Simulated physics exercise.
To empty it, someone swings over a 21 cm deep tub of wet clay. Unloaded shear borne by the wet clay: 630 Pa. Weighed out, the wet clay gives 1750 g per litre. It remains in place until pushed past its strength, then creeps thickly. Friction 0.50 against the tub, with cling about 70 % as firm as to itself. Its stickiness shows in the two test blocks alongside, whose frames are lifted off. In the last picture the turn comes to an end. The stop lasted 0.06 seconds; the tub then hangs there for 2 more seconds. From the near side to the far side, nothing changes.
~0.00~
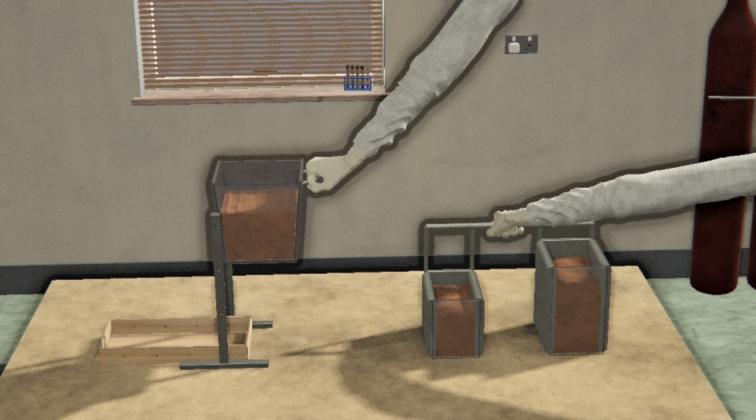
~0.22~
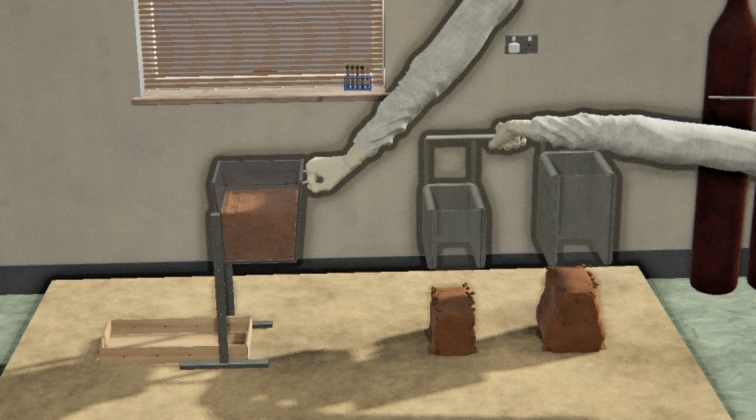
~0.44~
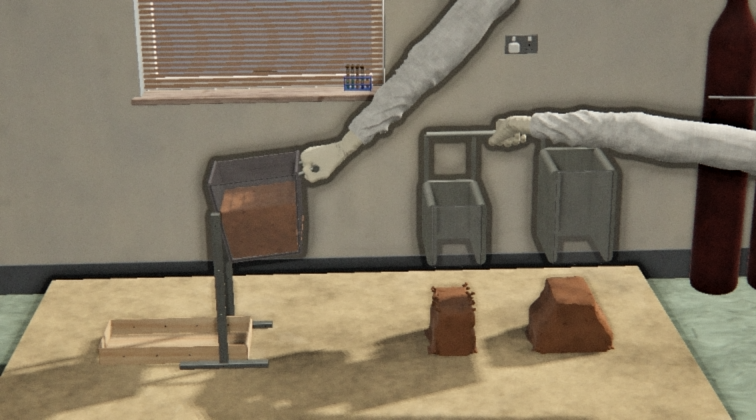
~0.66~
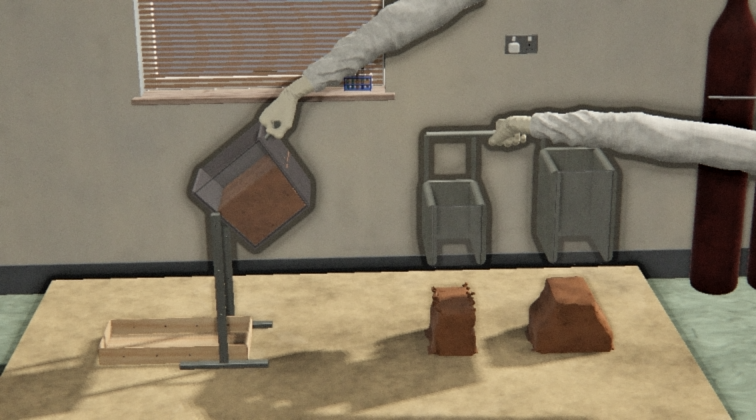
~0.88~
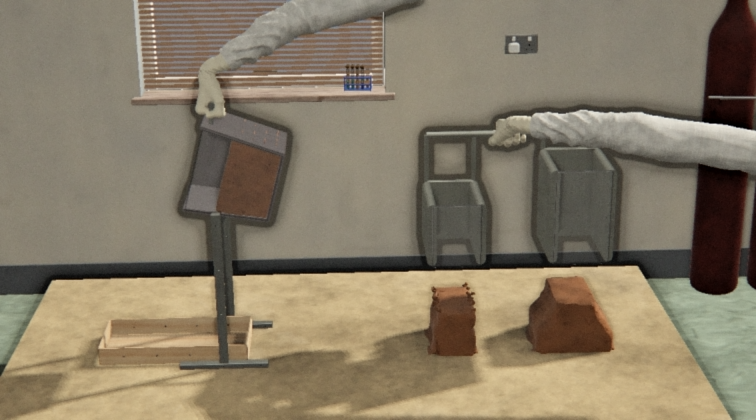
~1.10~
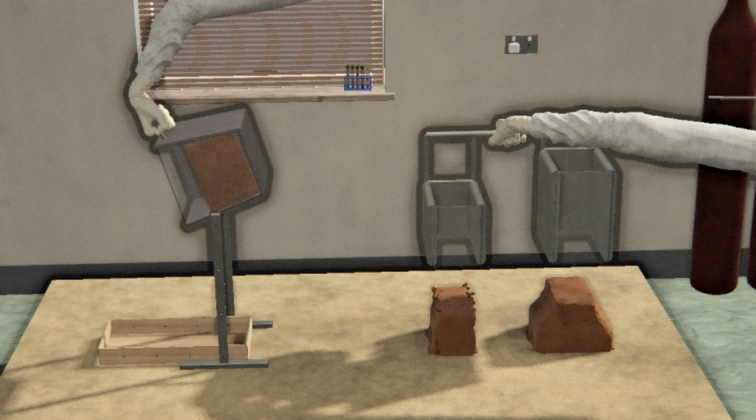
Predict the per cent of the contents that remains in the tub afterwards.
Roughly 28 per cent remains.
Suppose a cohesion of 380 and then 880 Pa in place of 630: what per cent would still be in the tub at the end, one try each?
Respectively, close to 30 % and close to 35 %.
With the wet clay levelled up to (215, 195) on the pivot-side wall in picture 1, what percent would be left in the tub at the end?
Roughly 30 per cent would still be in the tub at the end.
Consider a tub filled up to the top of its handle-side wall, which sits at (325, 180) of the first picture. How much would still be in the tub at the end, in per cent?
Some 30 per cent, I reckon.
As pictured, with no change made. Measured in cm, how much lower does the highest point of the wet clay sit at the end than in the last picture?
About 12 cm.
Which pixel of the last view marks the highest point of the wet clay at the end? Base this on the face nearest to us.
The highest point sits at around (232, 181).
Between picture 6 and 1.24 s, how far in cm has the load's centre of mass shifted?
Roughly 6 cm.
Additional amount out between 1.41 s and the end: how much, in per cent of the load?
18 per cent.
After 1.24 s, the tub is at 107 degrees and holds 99 %.
After 1.41 s, the tub is at 107 degrees and holds 46 %.
After 1.58 s, the tub is at 107 degrees and holds 31 %.
After 1.75 s, the tub is at 107 degrees and holds 28 %.
After 3.10 s, at the end, the tub is at 107 degrees and holds 28 %.
